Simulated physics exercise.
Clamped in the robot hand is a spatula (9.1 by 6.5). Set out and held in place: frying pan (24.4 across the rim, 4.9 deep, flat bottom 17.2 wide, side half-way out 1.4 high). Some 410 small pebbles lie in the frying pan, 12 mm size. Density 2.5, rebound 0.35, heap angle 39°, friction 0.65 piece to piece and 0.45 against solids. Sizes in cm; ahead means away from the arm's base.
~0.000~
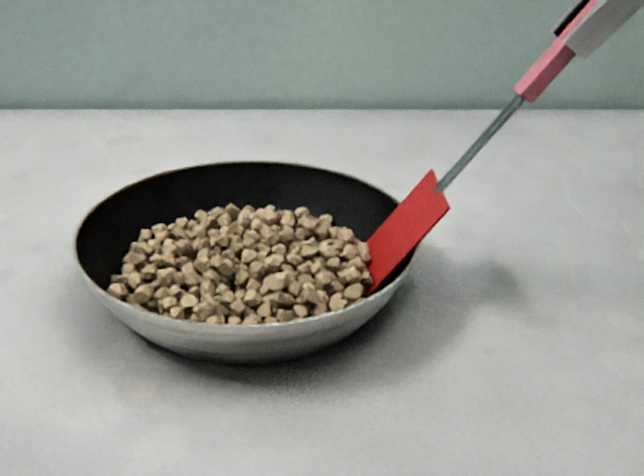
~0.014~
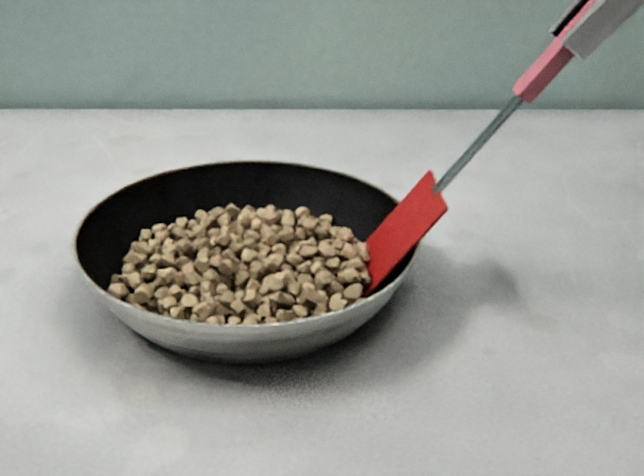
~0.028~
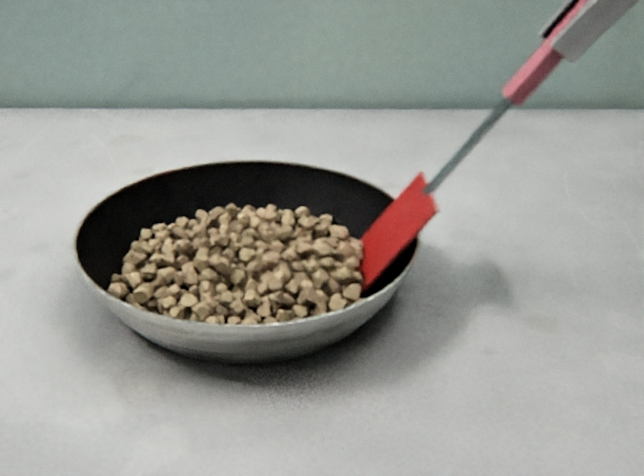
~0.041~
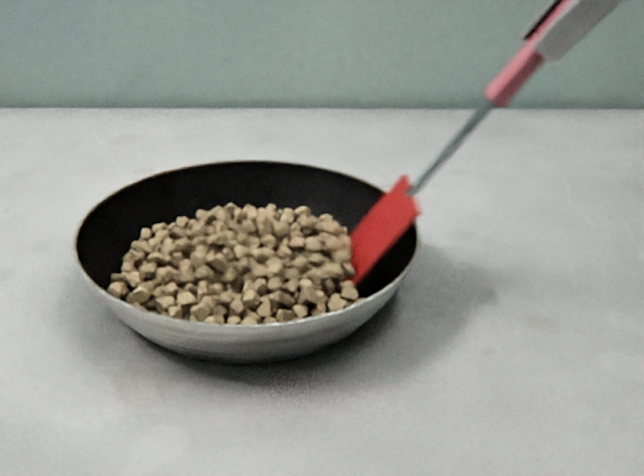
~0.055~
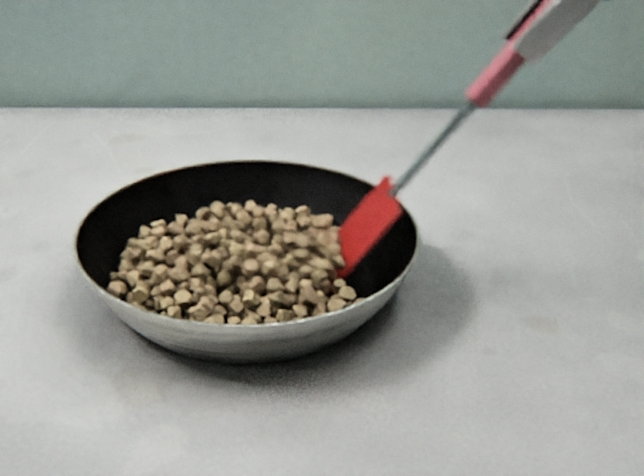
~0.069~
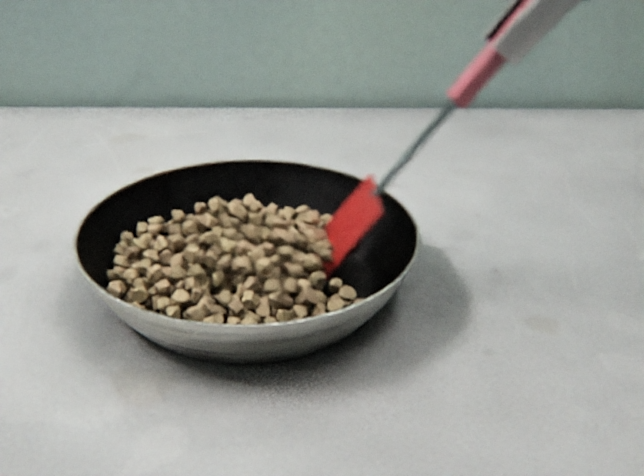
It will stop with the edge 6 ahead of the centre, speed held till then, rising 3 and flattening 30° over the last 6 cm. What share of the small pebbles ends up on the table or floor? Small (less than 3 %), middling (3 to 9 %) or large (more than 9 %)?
A middling share, 3 to 9 %, ends on the table or floor.
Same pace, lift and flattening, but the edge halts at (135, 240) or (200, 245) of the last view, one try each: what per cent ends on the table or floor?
Some 15 and 0 per cent.
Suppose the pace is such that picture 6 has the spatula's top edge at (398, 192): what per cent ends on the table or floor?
Some 0 per cent.
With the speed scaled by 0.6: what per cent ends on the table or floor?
Some 0 per cent.
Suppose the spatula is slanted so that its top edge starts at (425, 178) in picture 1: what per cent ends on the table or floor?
About 5 per cent.
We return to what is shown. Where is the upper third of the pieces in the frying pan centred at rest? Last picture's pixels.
At about (143, 244).
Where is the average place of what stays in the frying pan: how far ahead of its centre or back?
Some 3.5 cm ahead.
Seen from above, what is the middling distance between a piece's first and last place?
Some 3 cm.
After 0.10 s, sloping 53°, highest piece 5 above the table; 412 in the frying pan.
After 0.14 s, sloping 41°, highest piece 6 above the table; 412 in the frying pan.
After 0.35 s, sloping 24°, highest piece 6 above the table; 391 in the frying pan, 19 on the table or floor, 2 on the blade or in flight.
After 1.40 s, sloping 24°, highest piece 6 above the table; 391 in the frying pan, 21 on the table or floor.
At rest, 391 in the frying pan, 21 on the table or floor. That is 5 % on the table or floor.
